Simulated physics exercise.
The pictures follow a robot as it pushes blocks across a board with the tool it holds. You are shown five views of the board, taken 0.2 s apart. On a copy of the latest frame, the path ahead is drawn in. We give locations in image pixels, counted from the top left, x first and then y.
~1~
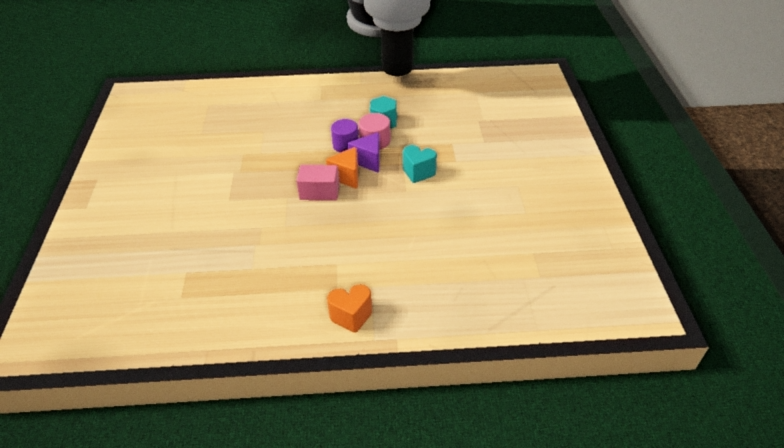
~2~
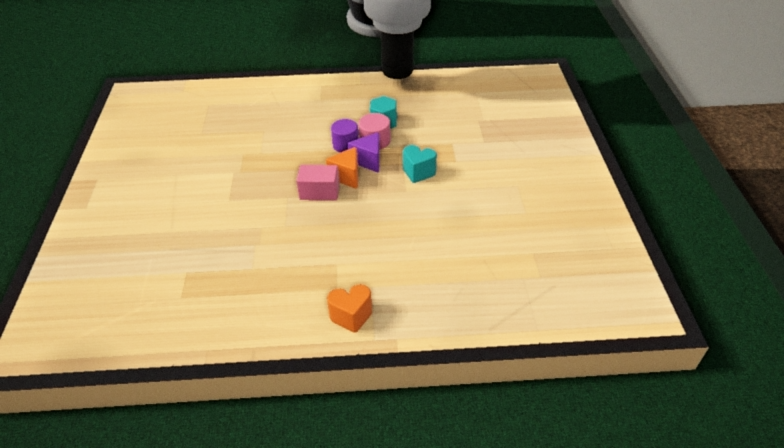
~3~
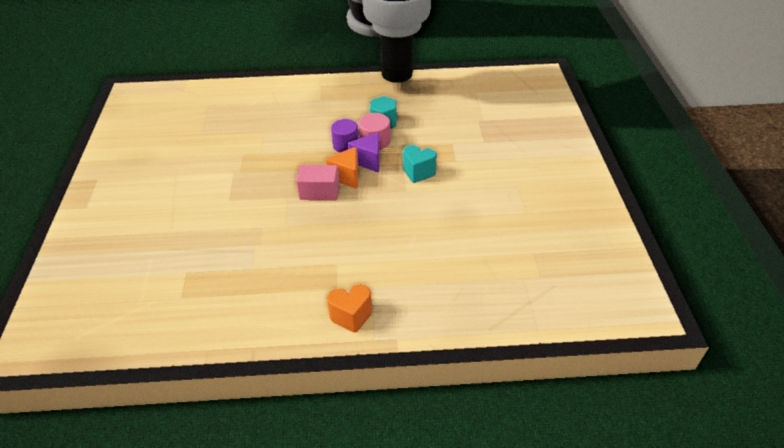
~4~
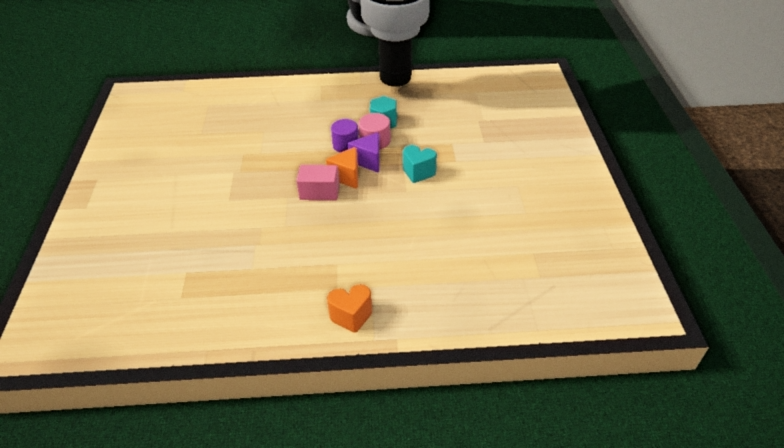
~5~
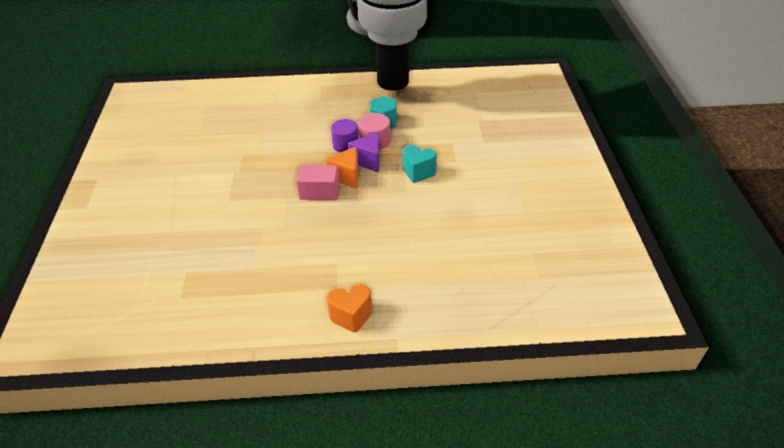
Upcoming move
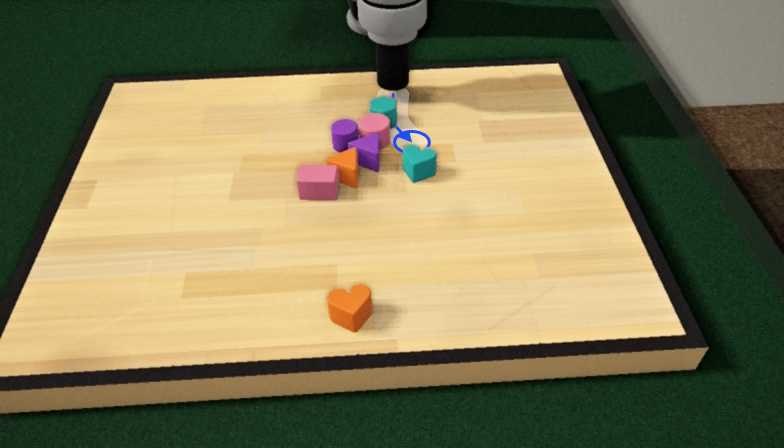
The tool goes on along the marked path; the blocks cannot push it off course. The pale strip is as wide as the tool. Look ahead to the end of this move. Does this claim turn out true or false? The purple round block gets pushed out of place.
Verdict: False.
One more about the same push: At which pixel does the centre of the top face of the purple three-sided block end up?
It should be at (364, 173) by then.
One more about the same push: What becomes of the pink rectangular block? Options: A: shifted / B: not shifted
(B)
The drawn path runs from (393, 95) over (391, 110) and (396, 127) to (412, 142).
One third of the way, tool (391, 99); purple three-sided block (368, 144), turned 15° clockwise; pink round block (374, 126); turquoise hexagon (383, 109), turned 20° anticlockwise.
Two thirds of the way, tool (396, 115); purple three-sided block (367, 161), turned 50° clockwise; pink round block (372, 143); turquoise hexagon (385, 126).
At the end, tool (412, 130); pink rectangular block not moved; purple round block not moved; purple three-sided block (364, 173), turned 60° clockwise; pink round block (374, 155); turquoise hexagon (393, 139), turned 10° clockwise.
